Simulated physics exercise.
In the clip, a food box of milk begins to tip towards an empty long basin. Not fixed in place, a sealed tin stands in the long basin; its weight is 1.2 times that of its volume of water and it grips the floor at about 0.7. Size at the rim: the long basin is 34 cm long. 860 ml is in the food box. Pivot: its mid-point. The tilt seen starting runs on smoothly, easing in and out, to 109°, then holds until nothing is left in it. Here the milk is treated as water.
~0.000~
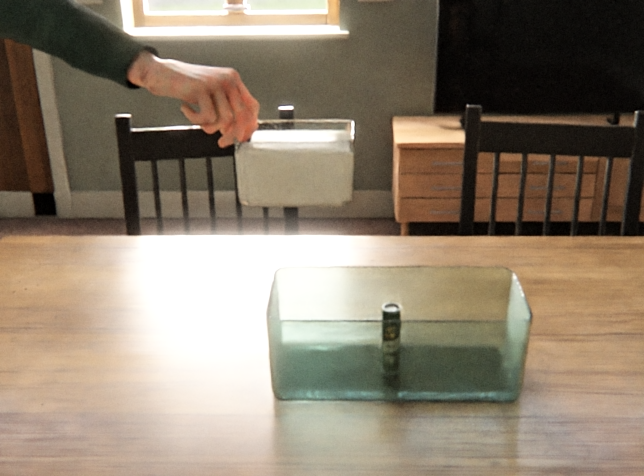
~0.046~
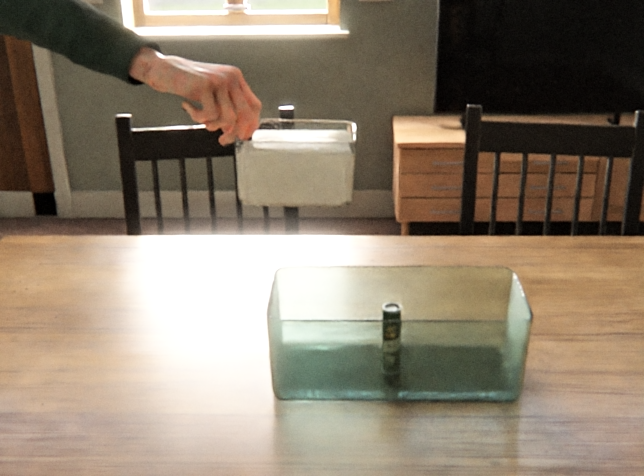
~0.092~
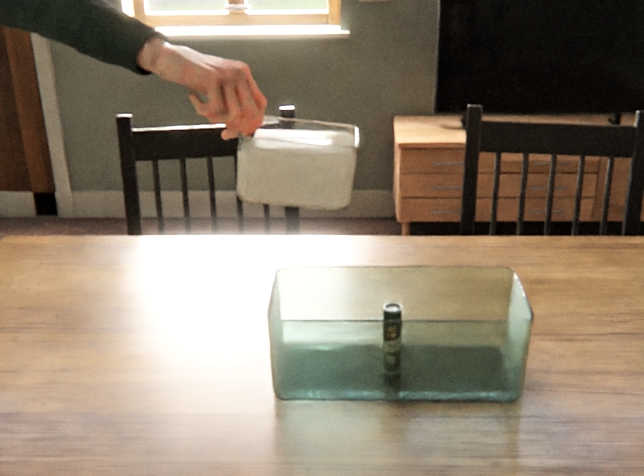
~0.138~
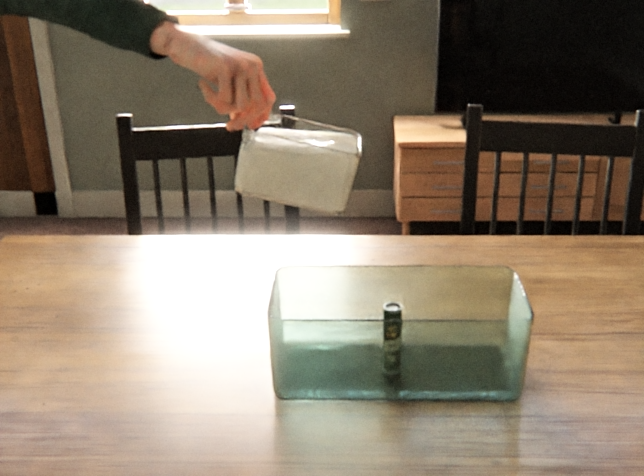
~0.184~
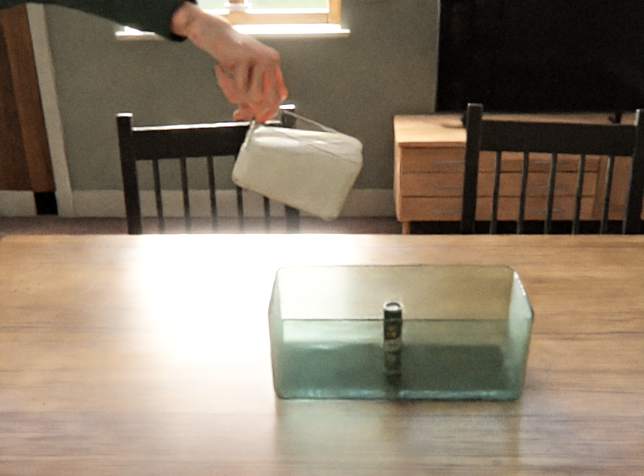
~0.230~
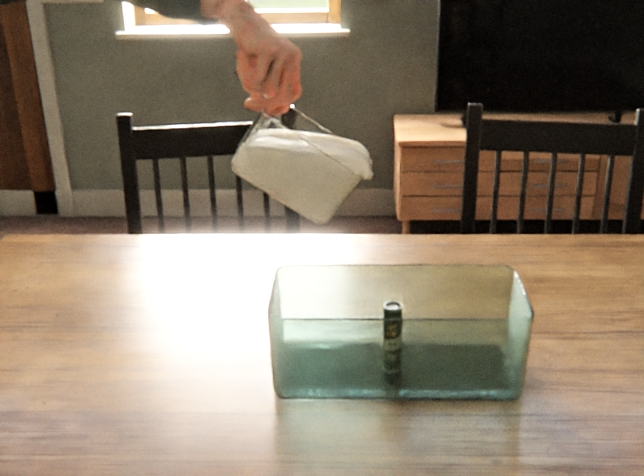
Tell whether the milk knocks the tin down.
It does not come down.
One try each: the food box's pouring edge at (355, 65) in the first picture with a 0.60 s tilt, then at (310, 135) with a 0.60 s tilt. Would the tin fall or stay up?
Run one: It does not tip. Run two: It tumbles.
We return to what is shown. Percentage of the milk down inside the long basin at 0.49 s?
Estimate - around 24 in a hundred parts.
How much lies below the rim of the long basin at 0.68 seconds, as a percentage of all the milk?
Looks like about 88 % of the whole amount.
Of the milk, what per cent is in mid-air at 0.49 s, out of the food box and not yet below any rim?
I'd say close to 52 per cent.
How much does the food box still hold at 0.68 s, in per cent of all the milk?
Remaining share: Approx. 4 %.
Then, 0.49 s in, the tilt is 100° and 23 per cent is still to pour; the tin stands where it began.
Then, 0.68 s in, the tilt is 109° and 4 per cent is still to pour; the tin stands where it began.
Then, 0.88 s in, the tilt is 109° and 0 per cent is still to pour; the tin stands where it began.
Then, 1.10 s in, the tilt is 109° and 0 per cent is still to pour; the tin stands where it began.
Finally, the tin stands where it began.
